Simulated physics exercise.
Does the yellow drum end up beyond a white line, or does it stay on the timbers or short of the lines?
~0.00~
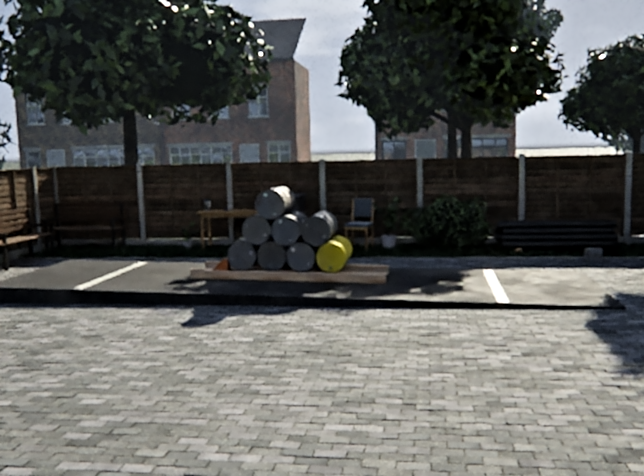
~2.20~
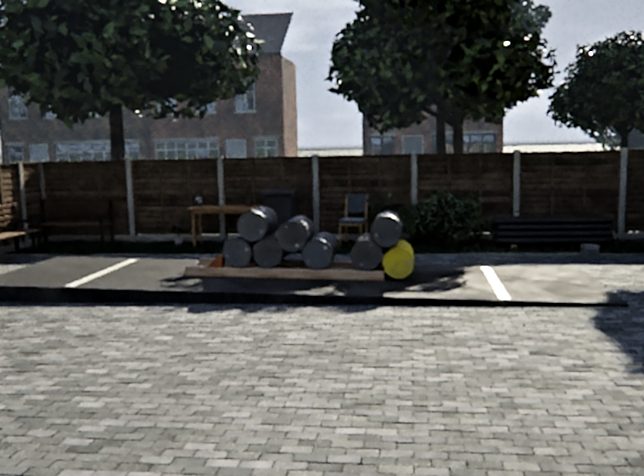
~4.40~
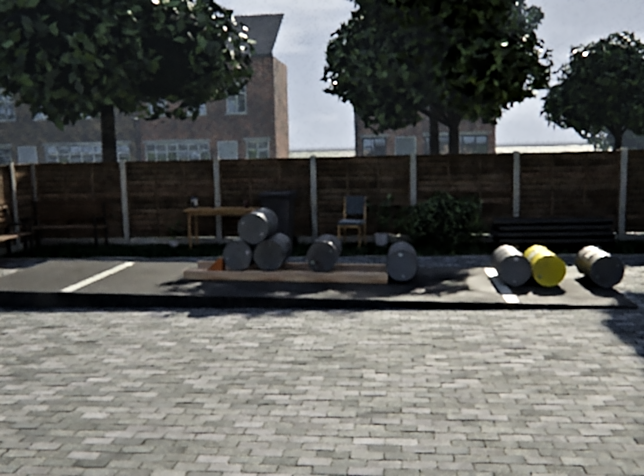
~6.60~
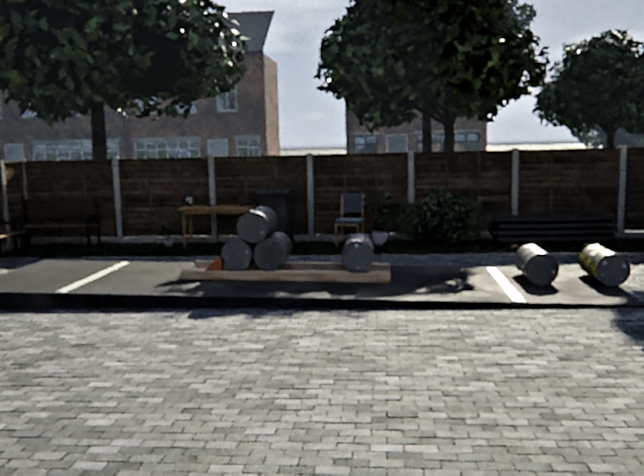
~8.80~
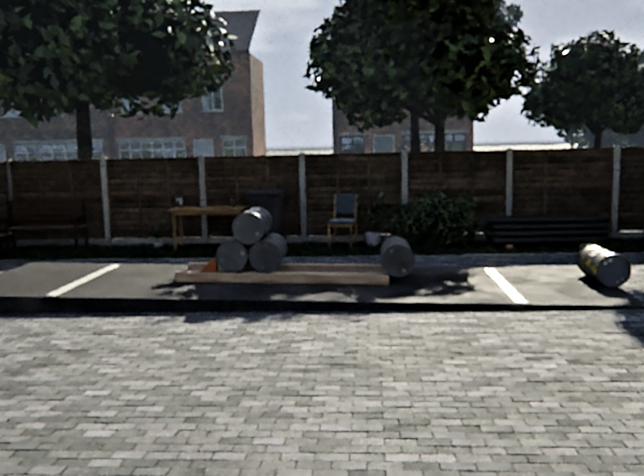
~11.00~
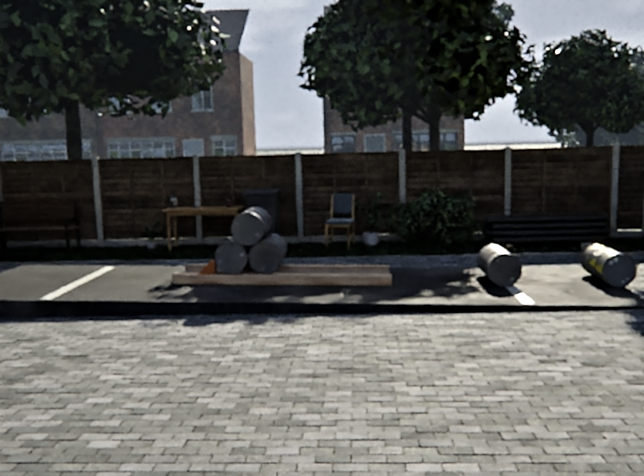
The yellow drum ends up beyond the white line on the right.
